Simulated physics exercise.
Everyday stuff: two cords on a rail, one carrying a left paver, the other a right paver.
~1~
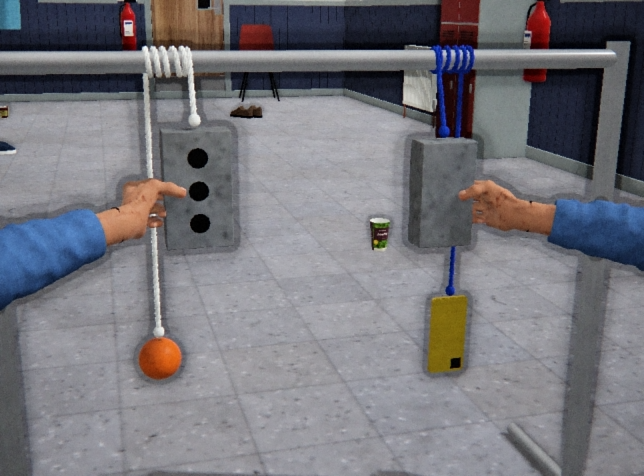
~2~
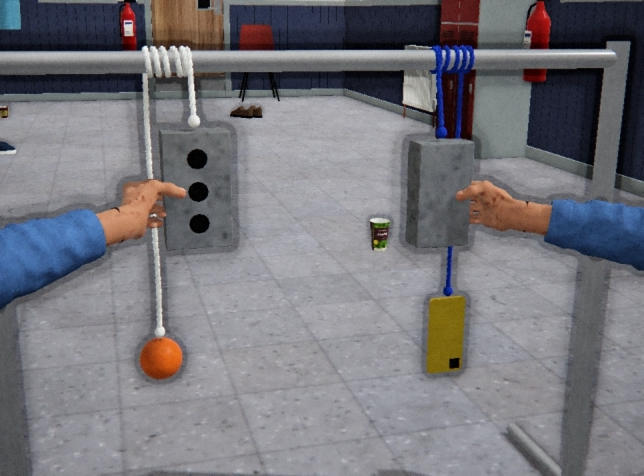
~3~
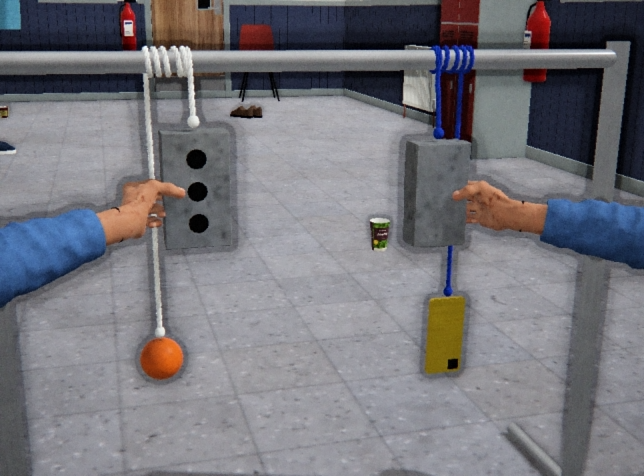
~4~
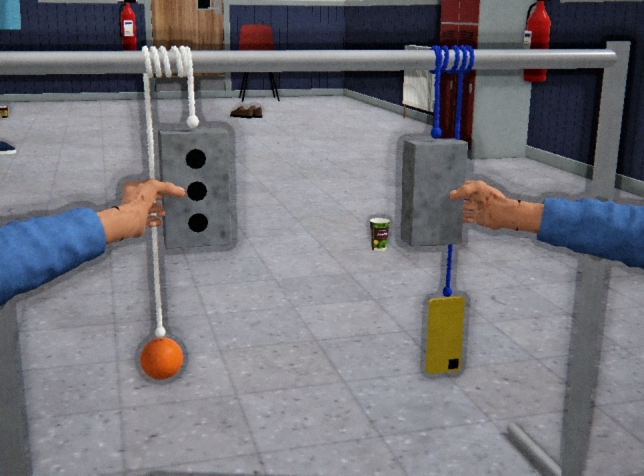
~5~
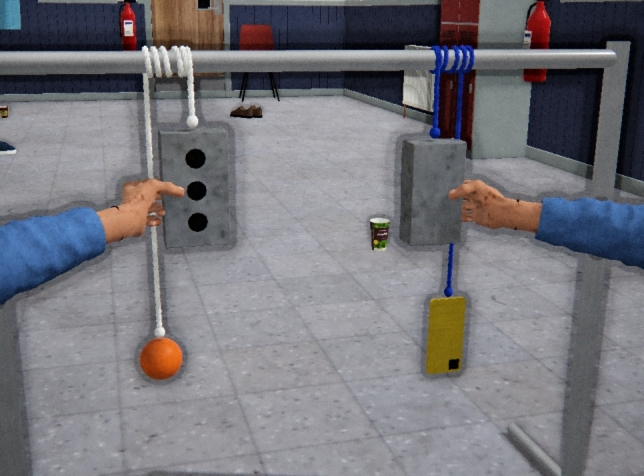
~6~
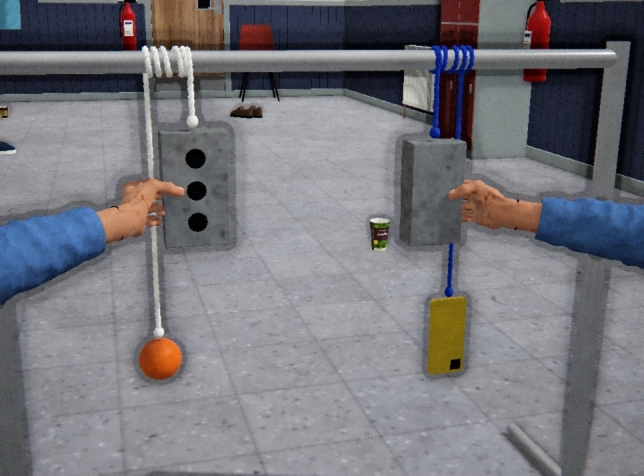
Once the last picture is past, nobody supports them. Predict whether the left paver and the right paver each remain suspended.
The left paver remains suspended. The right paver remains suspended.
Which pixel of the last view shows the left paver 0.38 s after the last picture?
By then it should be near pixel (188, 127).
Then, 0.38 s on from there, left paver off the floor near (188, 128); right paver off the floor near (438, 141).
Then, 0.76 s on from there, left paver off the floor near (193, 150); right paver off the floor near (430, 178).
In the end, left paver off the floor near (190, 171); right paver off the floor near (434, 180). The left paver is held and the right paver keeps its height.
